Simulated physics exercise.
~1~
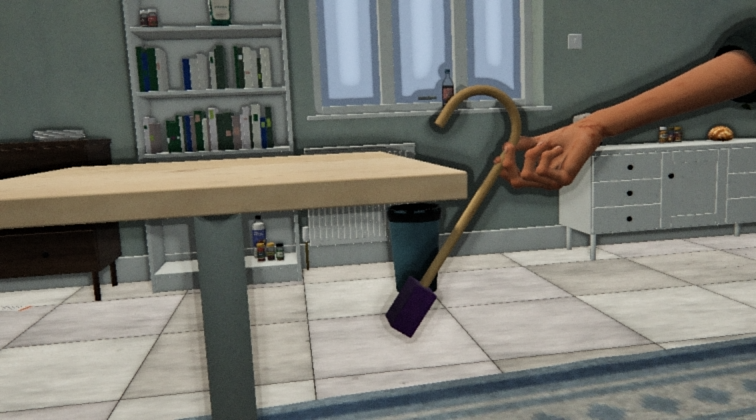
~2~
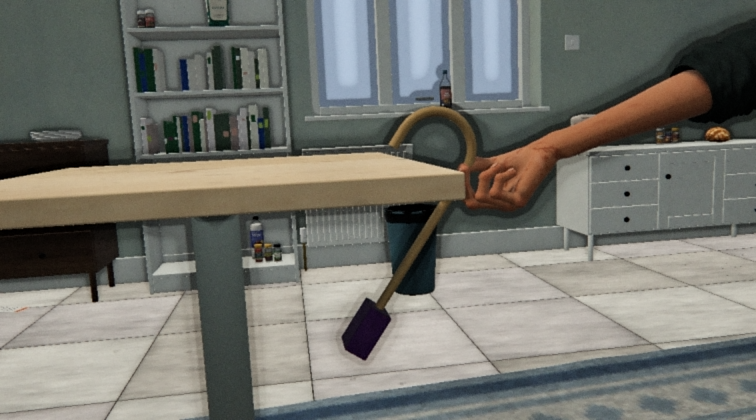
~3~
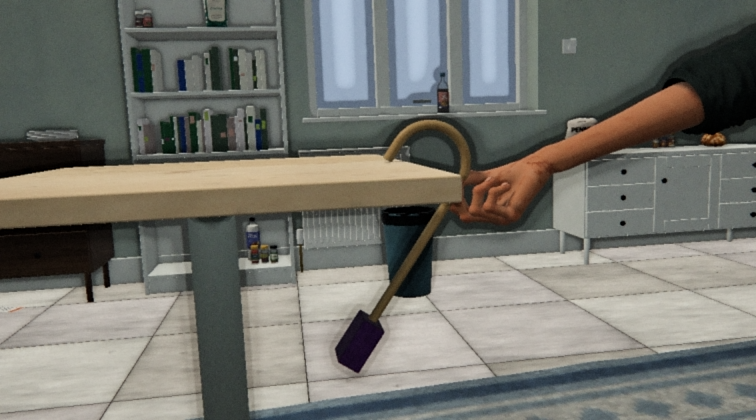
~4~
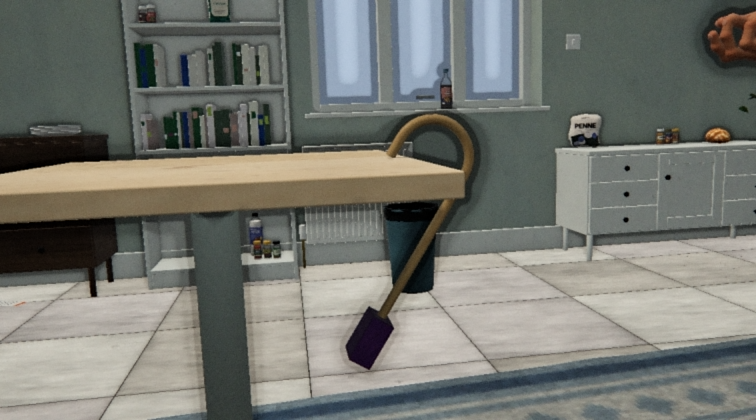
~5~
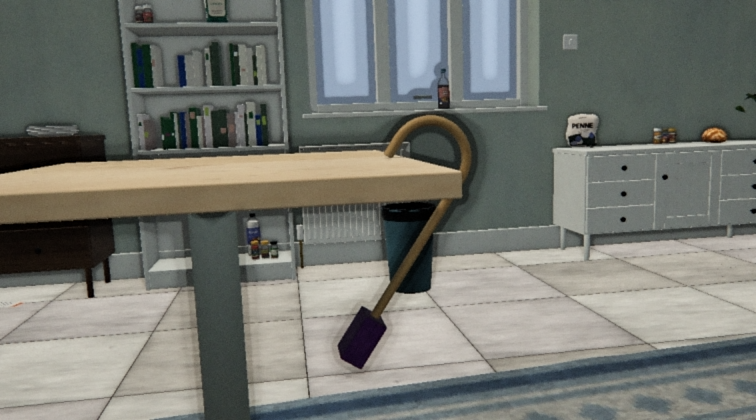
The clip shows a hand lowering a hooked, cane-like stick with a purple block at its lower end onto the edge of a wooden table, moving it left and down. The hand lets go and withdraws, and the object remains hanging there.
